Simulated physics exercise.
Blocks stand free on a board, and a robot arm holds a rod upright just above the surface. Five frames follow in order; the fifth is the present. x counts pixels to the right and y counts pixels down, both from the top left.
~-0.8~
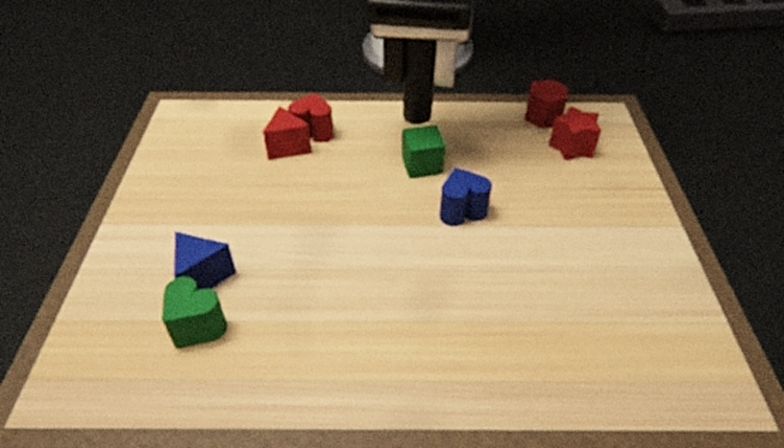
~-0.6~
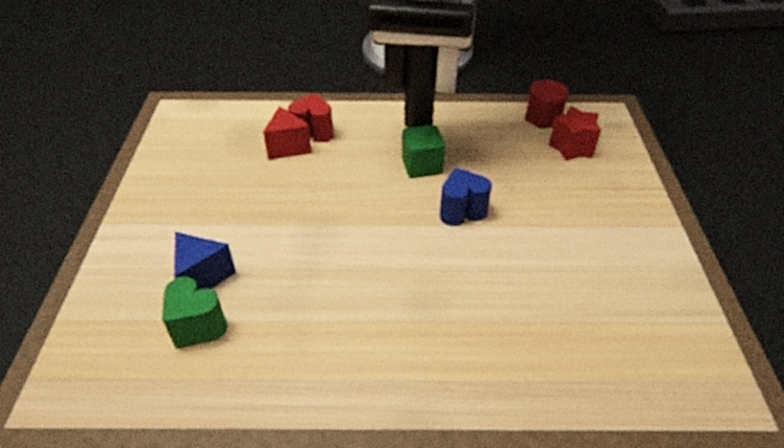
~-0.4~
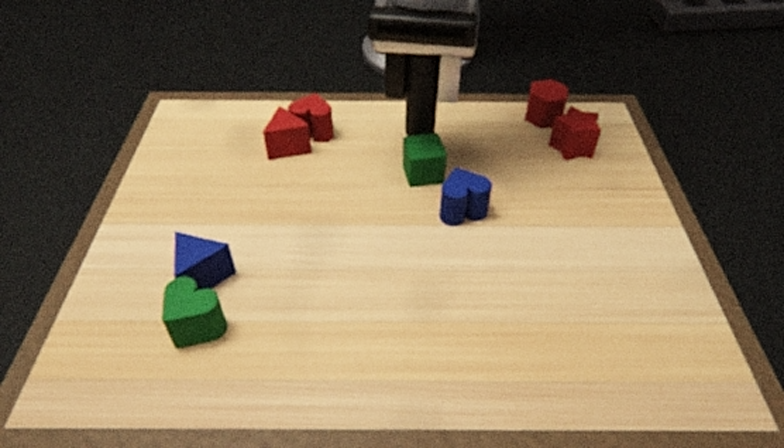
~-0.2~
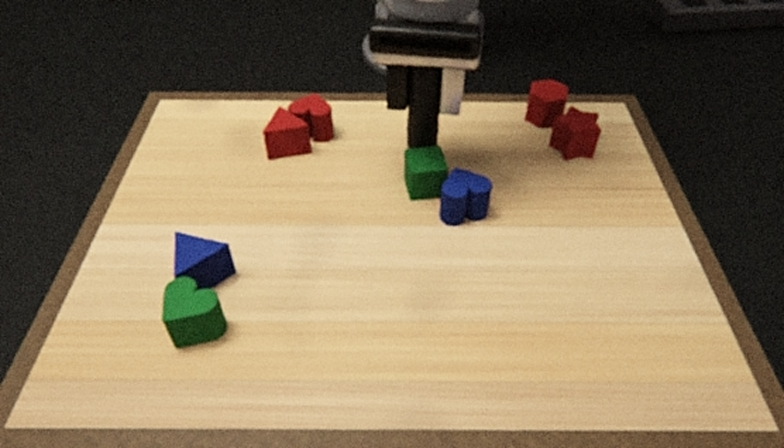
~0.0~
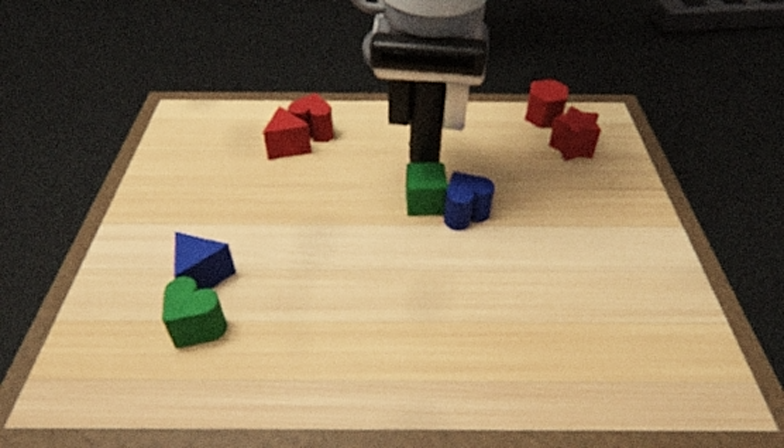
A robot arm pushing a green square block toward the viewer on a wooden board, then nudging a blue heart slightly right.
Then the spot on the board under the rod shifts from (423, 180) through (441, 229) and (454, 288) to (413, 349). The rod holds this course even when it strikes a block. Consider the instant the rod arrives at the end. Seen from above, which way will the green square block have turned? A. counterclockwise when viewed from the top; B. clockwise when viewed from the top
Correct choice: B.
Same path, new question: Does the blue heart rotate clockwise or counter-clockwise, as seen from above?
From above, it turns counterclockwise.
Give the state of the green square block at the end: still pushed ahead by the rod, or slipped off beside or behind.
I expect it to be beside or behind the rod.
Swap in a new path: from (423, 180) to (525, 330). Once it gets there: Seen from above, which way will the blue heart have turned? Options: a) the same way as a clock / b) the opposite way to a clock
b - the opposite way to a clock.
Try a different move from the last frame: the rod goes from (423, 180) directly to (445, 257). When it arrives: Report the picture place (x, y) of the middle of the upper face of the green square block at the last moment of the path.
My estimate: (423, 252).
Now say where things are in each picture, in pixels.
The first picture shows lower end of the rod (417, 117), tops of blocks, green square block (424, 137), blue heart (465, 183).
The second picture shows rod (418, 124), blocks as before.
The third picture shows rod (420, 133), green square block (425, 145).
The fourth picture shows rod (422, 145), green square block (426, 158).
The fifth picture shows rod (424, 160), green square block (427, 174), blue heart (468, 186).
The first path, step by step. One third of the way, rod (444, 211); green square block (426, 226), turned 40° clockwise; blue heart (478, 192), turned 25° anticlockwise.
Two thirds of the way, rod (457, 269); green square block (416, 252), turned 95° clockwise; blue heart (478, 192), turned 25° anticlockwise.
At the end, rod (414, 330); green square block (413, 254), turned 105° clockwise; blue heart (478, 192), turned 25° anticlockwise.
